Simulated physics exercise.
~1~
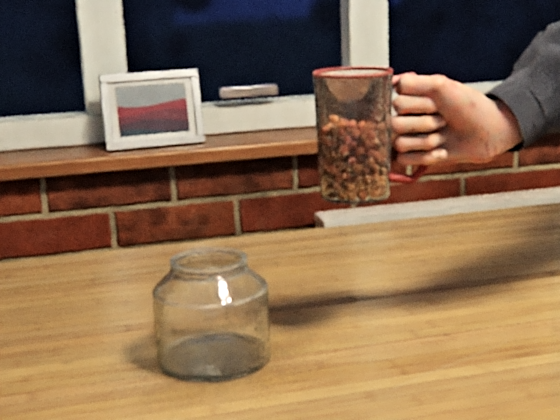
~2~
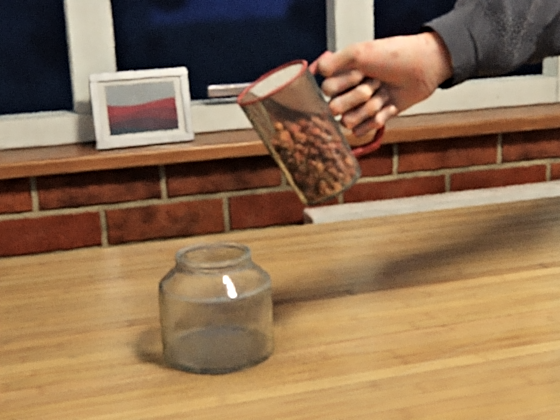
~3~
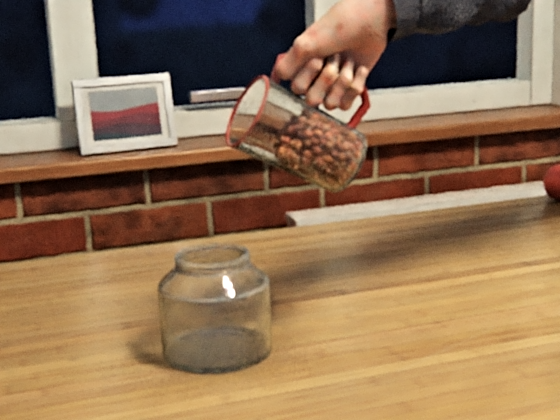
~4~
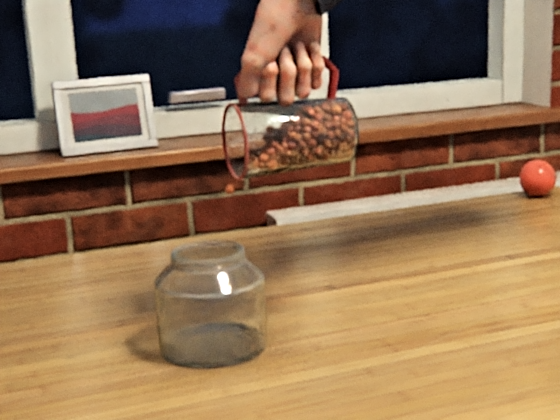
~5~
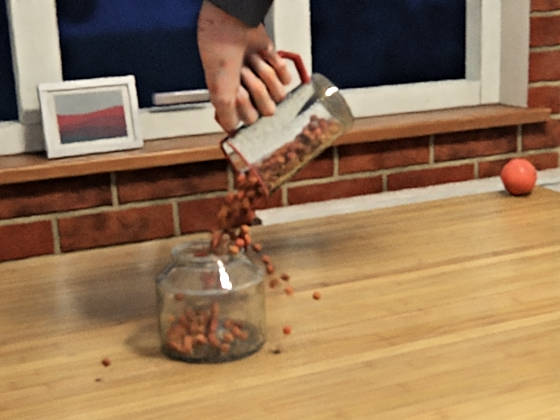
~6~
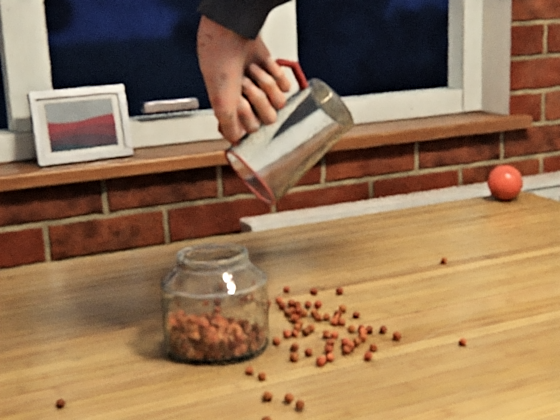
On a wooden table by a window, a hand tipped a glass cup of small reddish-brown pellets over an open jar until it emptied; most landed inside the jar, while a good many scattered across the tabletop, mainly to the right.
